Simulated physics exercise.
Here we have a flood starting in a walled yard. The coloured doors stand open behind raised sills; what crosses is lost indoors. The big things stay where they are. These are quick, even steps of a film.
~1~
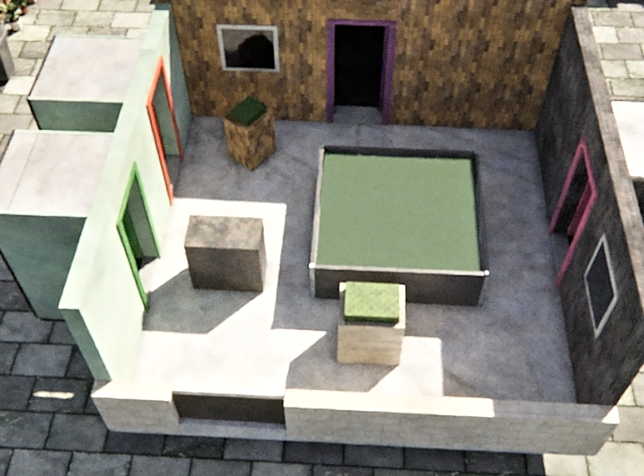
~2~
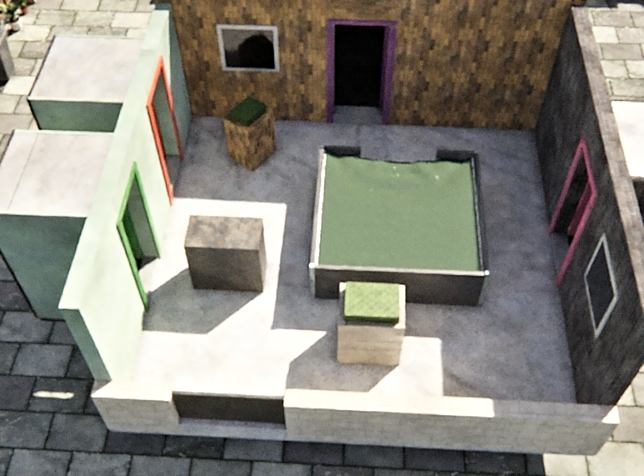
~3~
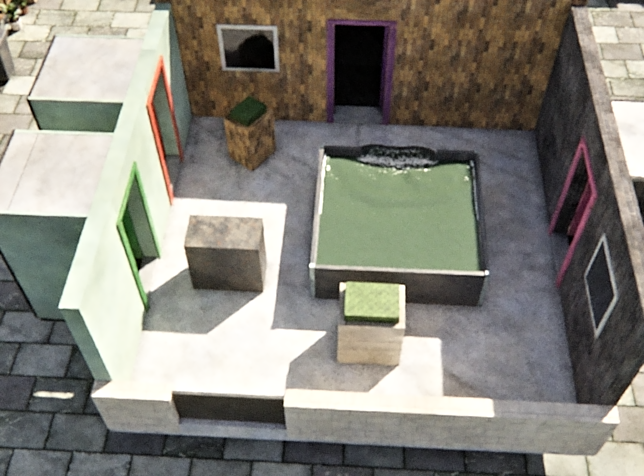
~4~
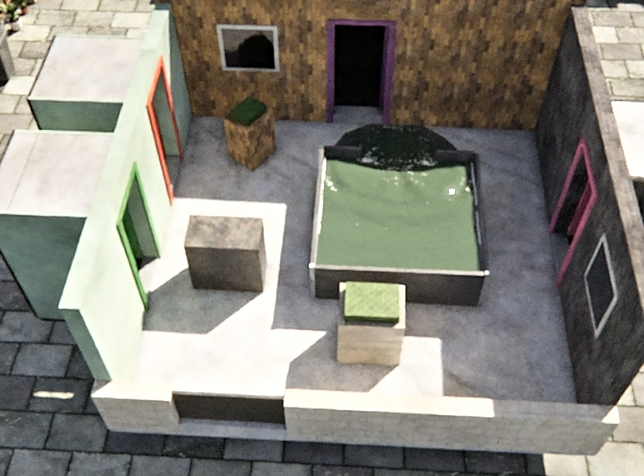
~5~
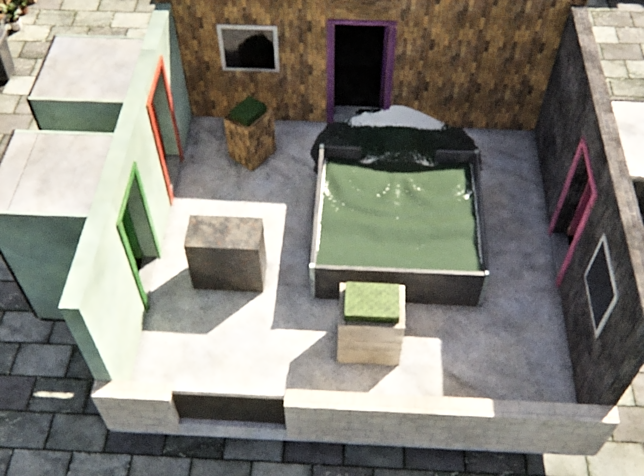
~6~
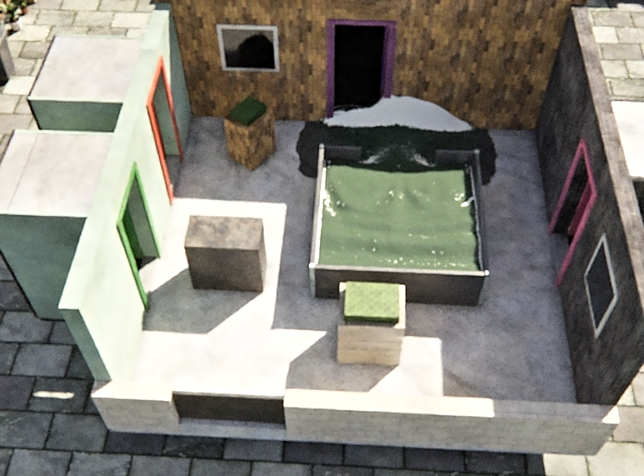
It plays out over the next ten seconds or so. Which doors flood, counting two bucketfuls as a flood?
The green door takes more than that; the purple door takes more than that; the pink door stays under that; the red door stays under that.
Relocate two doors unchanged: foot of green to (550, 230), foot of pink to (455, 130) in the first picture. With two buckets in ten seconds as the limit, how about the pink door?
Then: Pink door takes more.
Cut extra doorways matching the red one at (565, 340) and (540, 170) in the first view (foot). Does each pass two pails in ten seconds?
In that order: Lets less in, takes more.
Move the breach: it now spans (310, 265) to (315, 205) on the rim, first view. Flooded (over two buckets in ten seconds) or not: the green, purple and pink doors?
The green door passes that mark; the purple door keeps below it; the pink door takes more.
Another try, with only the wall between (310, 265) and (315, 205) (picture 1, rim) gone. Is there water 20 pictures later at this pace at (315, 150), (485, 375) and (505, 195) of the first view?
In that order: Awash, awash, no water.
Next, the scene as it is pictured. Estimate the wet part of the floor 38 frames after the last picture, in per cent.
Some 90 per cent.
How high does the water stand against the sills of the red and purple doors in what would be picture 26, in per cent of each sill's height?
Roughly 50 per cent, then 130 per cent.
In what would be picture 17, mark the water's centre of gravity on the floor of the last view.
I would point to (399, 199).
A moment on, water covers 20 % of the floor; the green door not reached, the purple door over two buckets in, the pink door not reached, the red door not reached.
Next, water covers 30 % of the floor; the green door not reached, the purple door far over two buckets in, the pink door wet at the sill, nothing in, the red door not reached.
Then, water covers 65 % of the floor; the green door wet at the sill, nothing in, the purple door far over two buckets in, the pink door wet at the sill, nothing in, the red door wet at the sill, nothing in.
Later, water covers 90 % of the floor; the green door under two buckets in, the purple door far over two buckets in, the pink door wet at the sill, nothing in, the red door wet at the sill, nothing in.
In the end, water covers 100 % of the floor; the green door far over two buckets in, the purple door far over two buckets in, the pink door wet at the sill, nothing in, the red door wet at the sill, nothing in.
